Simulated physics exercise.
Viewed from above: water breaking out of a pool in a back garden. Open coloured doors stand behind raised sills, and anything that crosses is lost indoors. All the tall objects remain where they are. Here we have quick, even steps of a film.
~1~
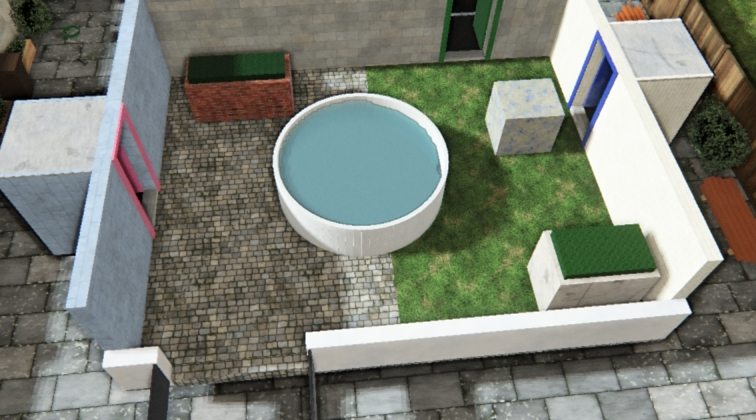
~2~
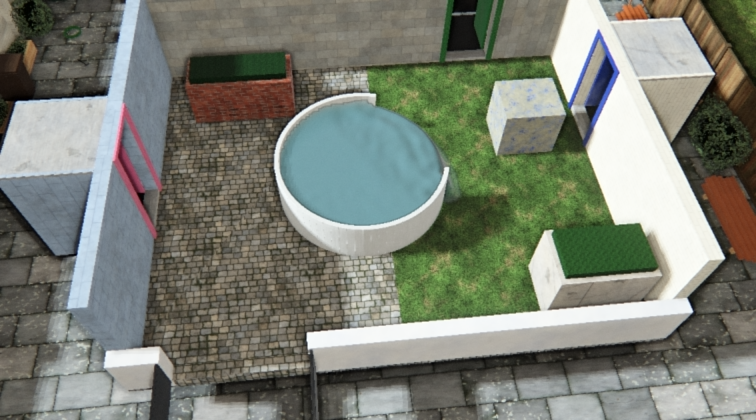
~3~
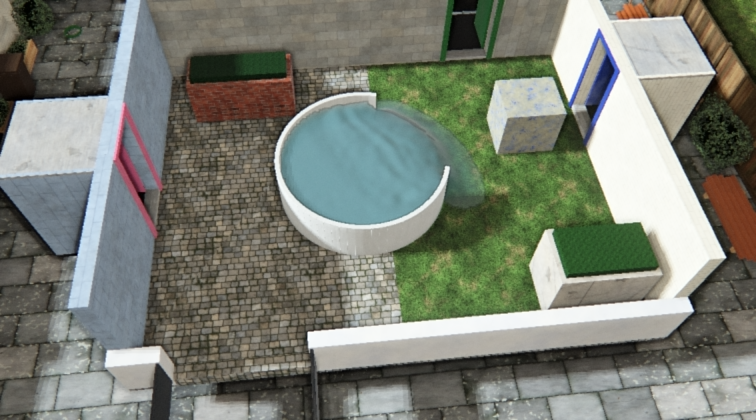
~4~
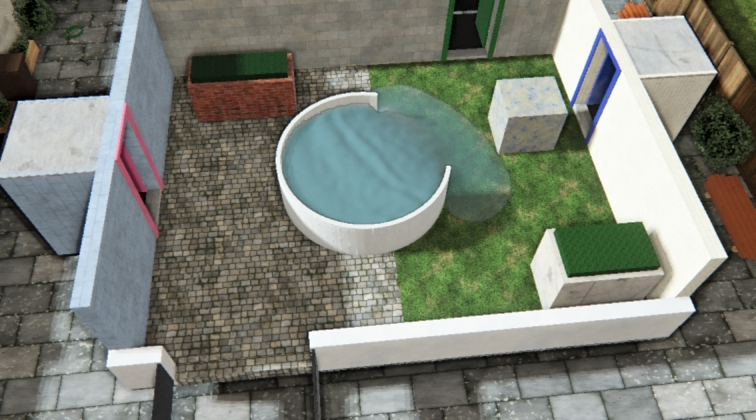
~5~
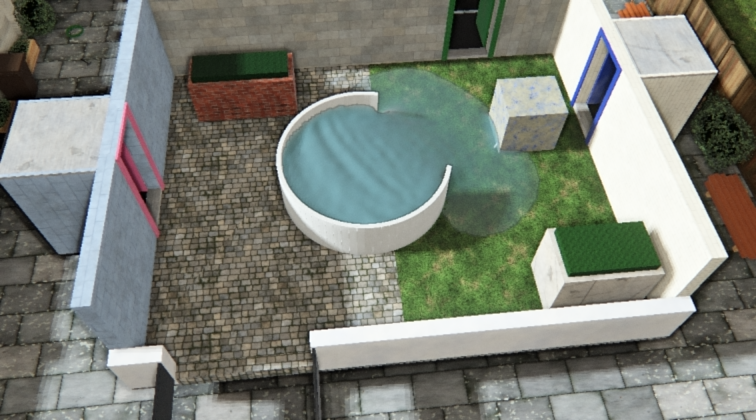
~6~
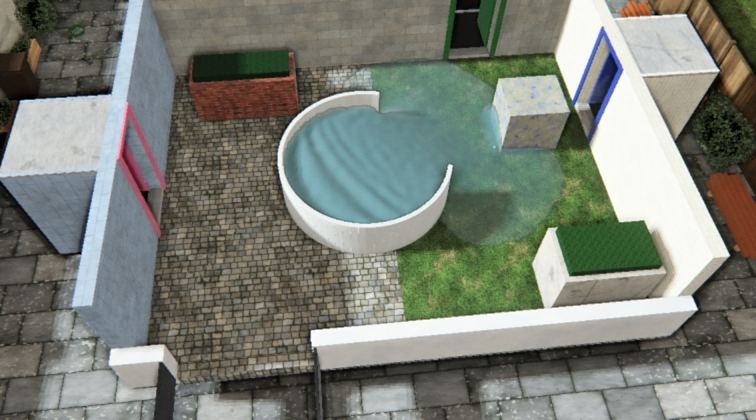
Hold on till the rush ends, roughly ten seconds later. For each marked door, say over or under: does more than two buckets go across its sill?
As I see it, green door: Overshoots; blue door: Overshoots; pink door: Does not overshoot.
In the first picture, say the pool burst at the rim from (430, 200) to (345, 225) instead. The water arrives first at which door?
That's the one in pink.
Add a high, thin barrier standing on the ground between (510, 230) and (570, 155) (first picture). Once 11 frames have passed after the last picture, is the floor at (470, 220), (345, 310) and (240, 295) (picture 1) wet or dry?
Taking the points in order - wetted, unwetted, unwetted.
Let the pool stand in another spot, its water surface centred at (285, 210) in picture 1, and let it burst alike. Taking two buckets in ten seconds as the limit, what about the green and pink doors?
The green door exceeds the threshold, and the pink door stays within the threshold.
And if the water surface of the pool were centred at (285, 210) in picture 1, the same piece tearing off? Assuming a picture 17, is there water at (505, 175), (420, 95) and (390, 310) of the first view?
In turn: Covered, flooded, not flooded.
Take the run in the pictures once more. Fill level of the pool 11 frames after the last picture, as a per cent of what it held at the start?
Somewhere near 46 %, give or take.
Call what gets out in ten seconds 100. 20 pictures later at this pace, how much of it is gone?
Working it through, I arrive at 50 per cent.
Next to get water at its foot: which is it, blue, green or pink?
Going by the pictures, it would be the door marked green.
A moment on, water covers 35 % of the floor; the green door under two buckets in, the blue door wet at the sill, nothing in, the pink door not reached.
Next, water covers 40 % of the floor; the green door far over two buckets in, the blue door wet at the sill, nothing in, the pink door not reached.
Then, water covers 50 % of the floor; the green door far over two buckets in, the blue door over two buckets in, the pink door not reached.
Later, water covers 75 % of the floor; the green door far over two buckets in, the blue door far over two buckets in, the pink door not reached.
In the end, water covers 100 % of the floor; the green door far over two buckets in, the blue door far over two buckets in, the pink door wet at the sill, nothing in.
